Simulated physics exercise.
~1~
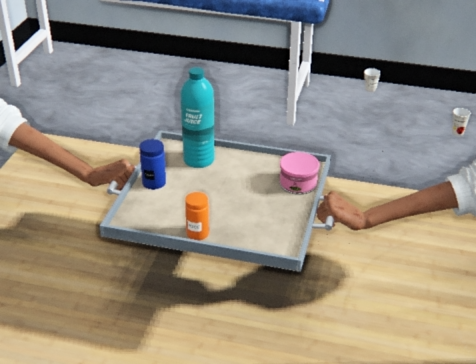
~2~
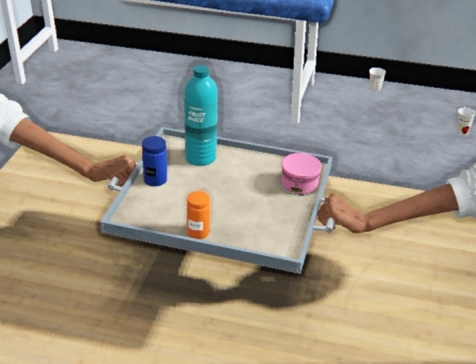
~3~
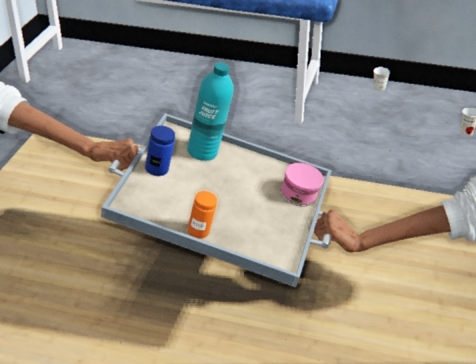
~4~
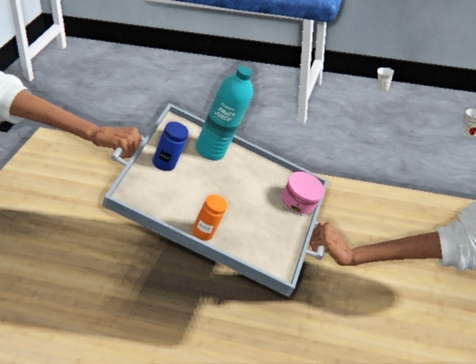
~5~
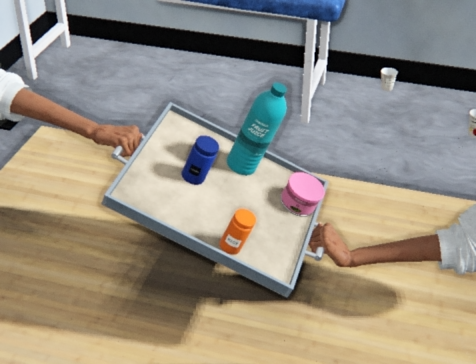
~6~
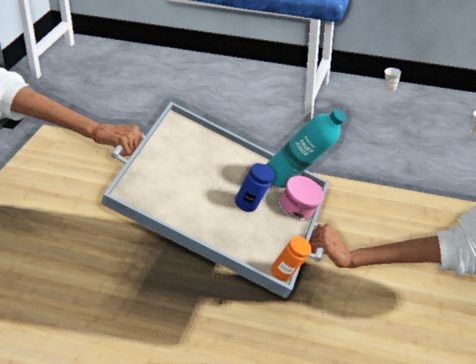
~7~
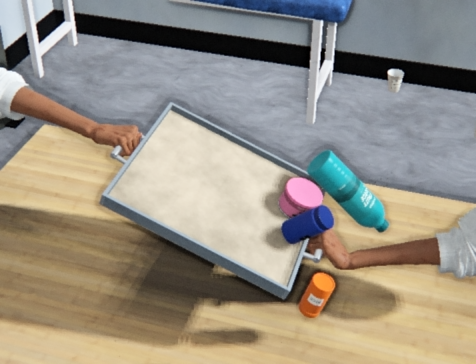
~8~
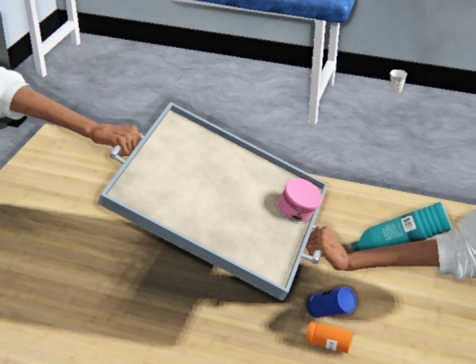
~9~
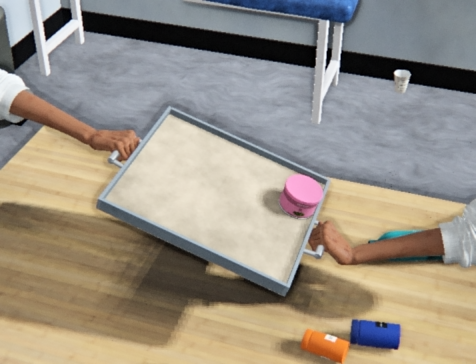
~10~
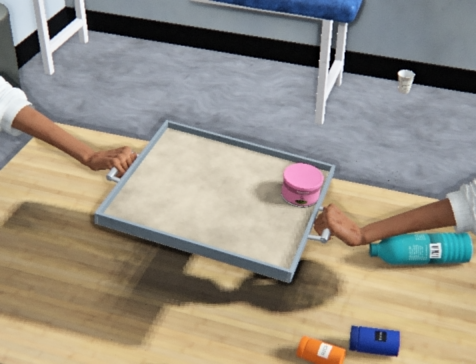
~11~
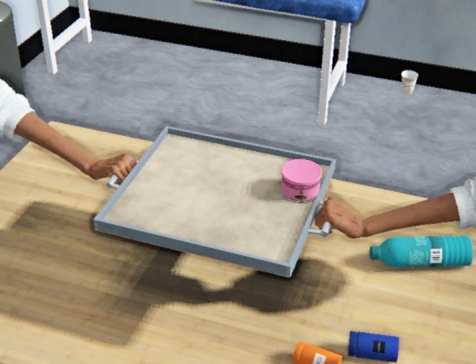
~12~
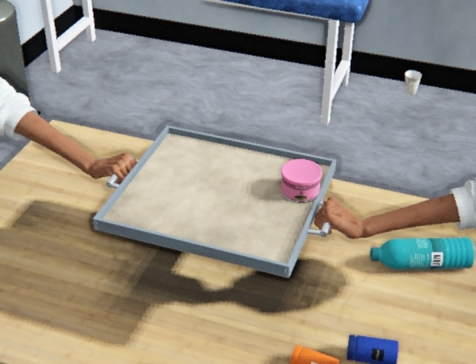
The footage shows two hands tilting a tray down to the right above a wooden table, sending an orange shaker, a blue jar and a turquoise bottle sliding off the edge. The tray is levelled with only the pink tub still aboard, the others lying on the table.
